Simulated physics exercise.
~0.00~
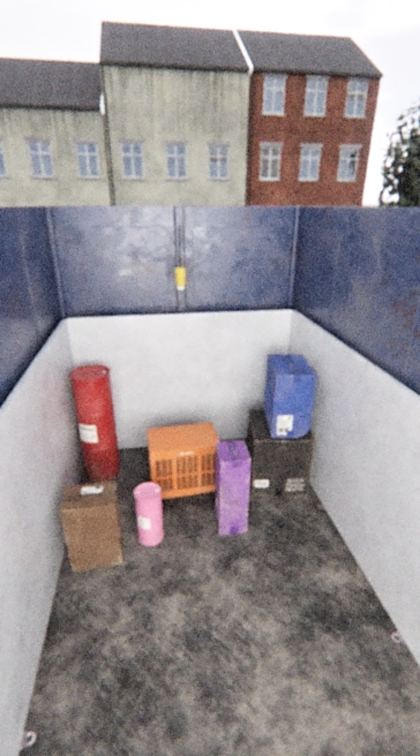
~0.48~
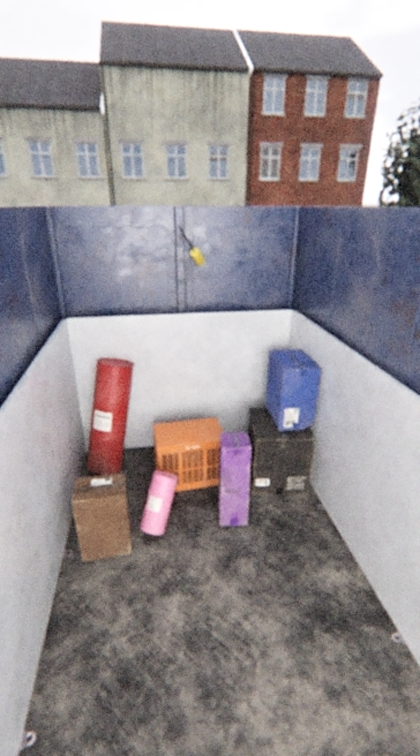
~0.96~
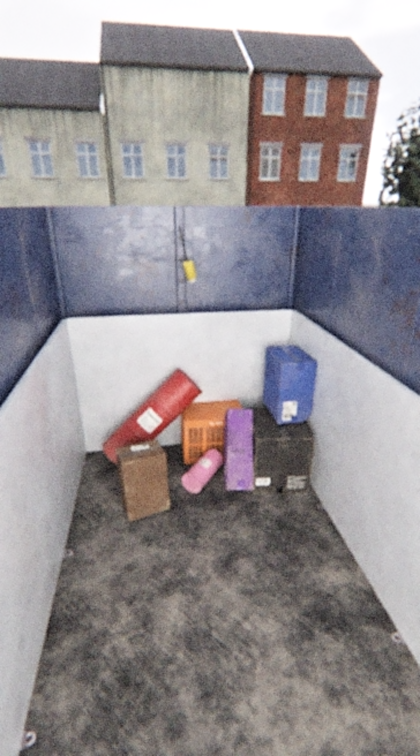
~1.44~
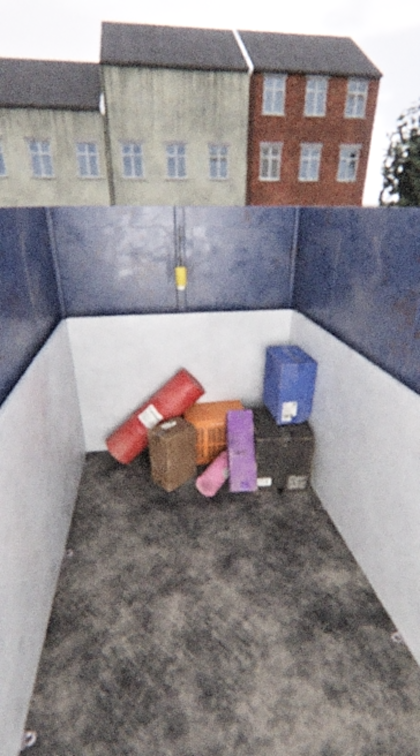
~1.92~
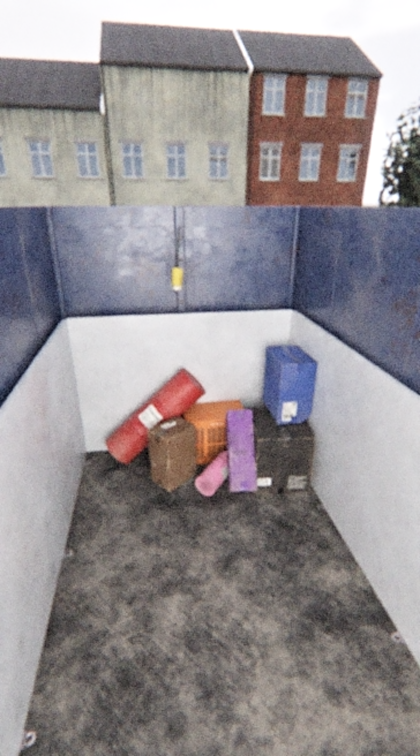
Seven drums, boxes and other containers stand upright toward the front wall of a van's load bay, with a row of houses visible beyond it. They begin shifting forward and to the right as the red drum and pink canister tilt and a yellow lamp swings on its cord. The drum tips far over to the right, the canister falls onto its side, and the orange chest slides toward the black box. The brown box slides in beside the chest while the purple box leans slightly. Everything then settles in a cluster, the blue box still resting atop the black one.
